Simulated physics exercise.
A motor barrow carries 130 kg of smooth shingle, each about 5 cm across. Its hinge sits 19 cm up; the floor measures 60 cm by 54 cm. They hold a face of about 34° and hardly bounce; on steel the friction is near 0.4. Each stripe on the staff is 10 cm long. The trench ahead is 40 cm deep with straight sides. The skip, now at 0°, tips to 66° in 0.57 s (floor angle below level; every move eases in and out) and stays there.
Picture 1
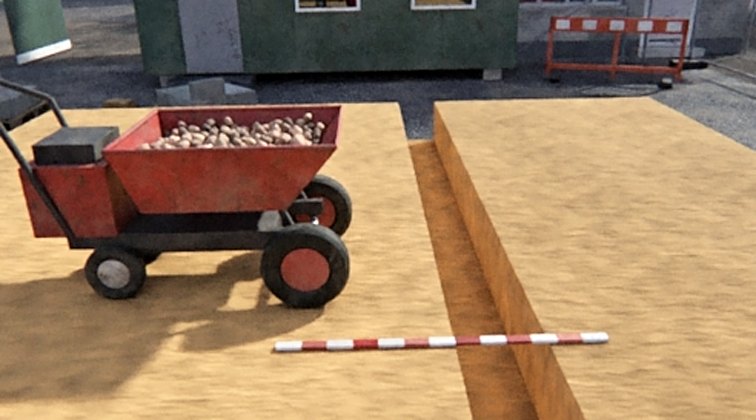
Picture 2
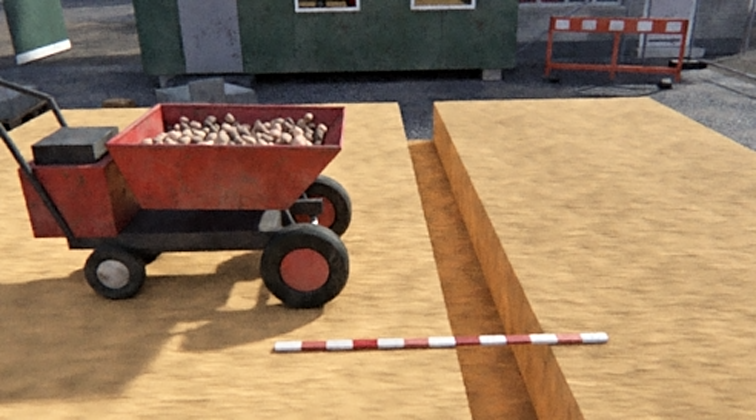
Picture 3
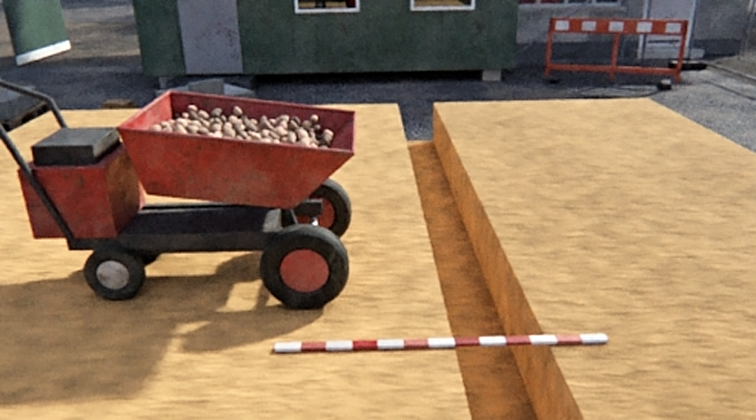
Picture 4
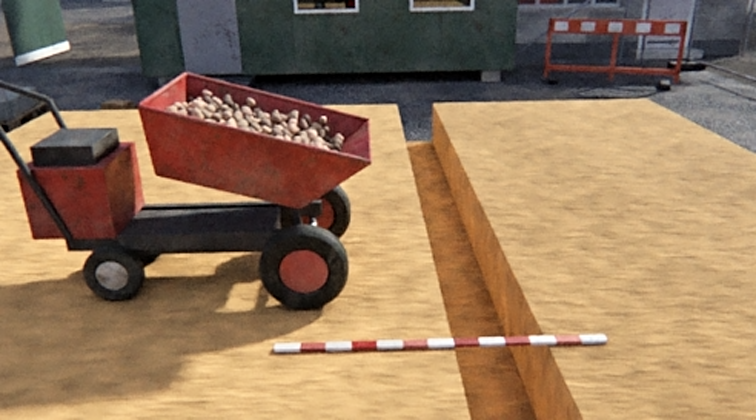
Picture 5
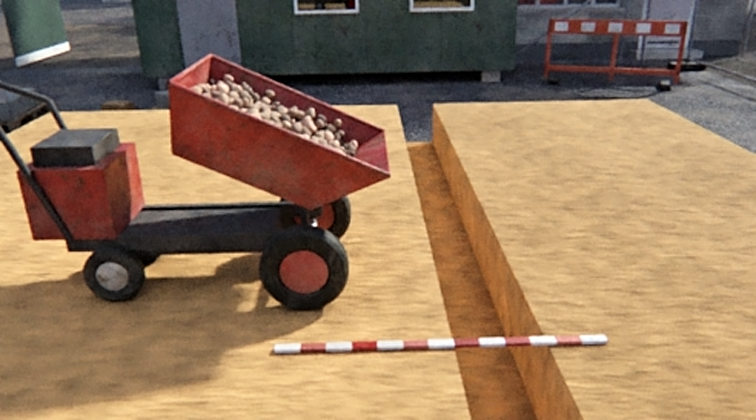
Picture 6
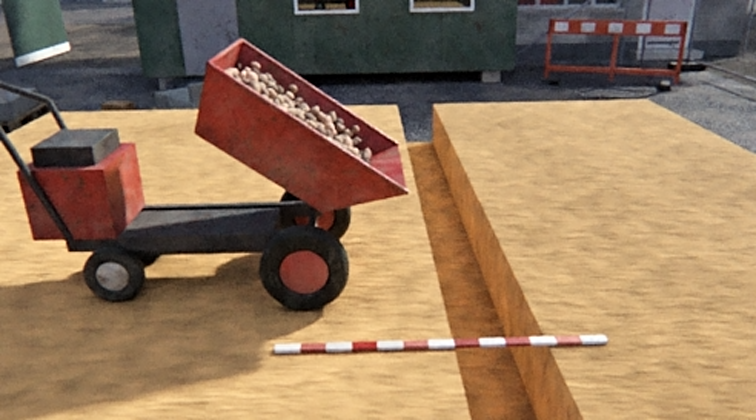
To begin with, a red motor barrow loaded with smooth shingle stands on sandy ground, its skip level, left of a straight-sided trench and a red-and-white staff. The skip then starts tilting forward, its back end rising and its lip lowering rightward, until it slopes steeply with the stones still inside.
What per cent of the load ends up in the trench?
About 73 per cent.
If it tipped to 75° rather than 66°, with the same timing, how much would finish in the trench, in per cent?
Then about 75 per cent.
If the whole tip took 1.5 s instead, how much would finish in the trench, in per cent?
It would be near 95 per cent.
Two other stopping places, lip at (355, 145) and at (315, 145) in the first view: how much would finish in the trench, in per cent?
Near 55 per cent from the first place, 85 from the second.
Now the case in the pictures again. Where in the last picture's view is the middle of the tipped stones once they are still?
Near (488, 323).
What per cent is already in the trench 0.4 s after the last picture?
About 20 per cent by then.
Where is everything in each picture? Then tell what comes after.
In the first picture, lip at (337, 147), floor tilted 0°, highest stones at (251, 127).
In the second picture, the skip is at 2°, its lip at (341, 148); the top of the load is at (220, 127).
In the third picture, lip at (354, 154), floor tilted 8°, highest stones at (199, 121).
In the fourth picture, the skip is at 16°, its lip at (371, 163); the top of the load is at (197, 105).
In the fifth picture, the skip is at 25°, its lip at (390, 176); the top of the load is at (216, 87).
In the sixth picture, lip at (408, 193), floor tilted 36°, highest stones at (241, 74).
Then, 0.1 s after the last picture the floor is at 56°, 100 % in the skip; the foremost stones are at (397, 190).
Then, 0.4 s after the last picture the floor is at 66°, 81 % in the skip, 18 % in the trench; the foremost stones are at (491, 251).
Then, 0.7 s after the last picture the floor is at 66°, 15 % in the skip, 57 % in the trench, 27 % past the trench; the foremost stones are at (659, 261).
Then, 2.7 s after the last picture the floor is at 66°, 0 % in the skip, 73 % in the trench, 27 % past the trench; the foremost stones are past the picture's edge.
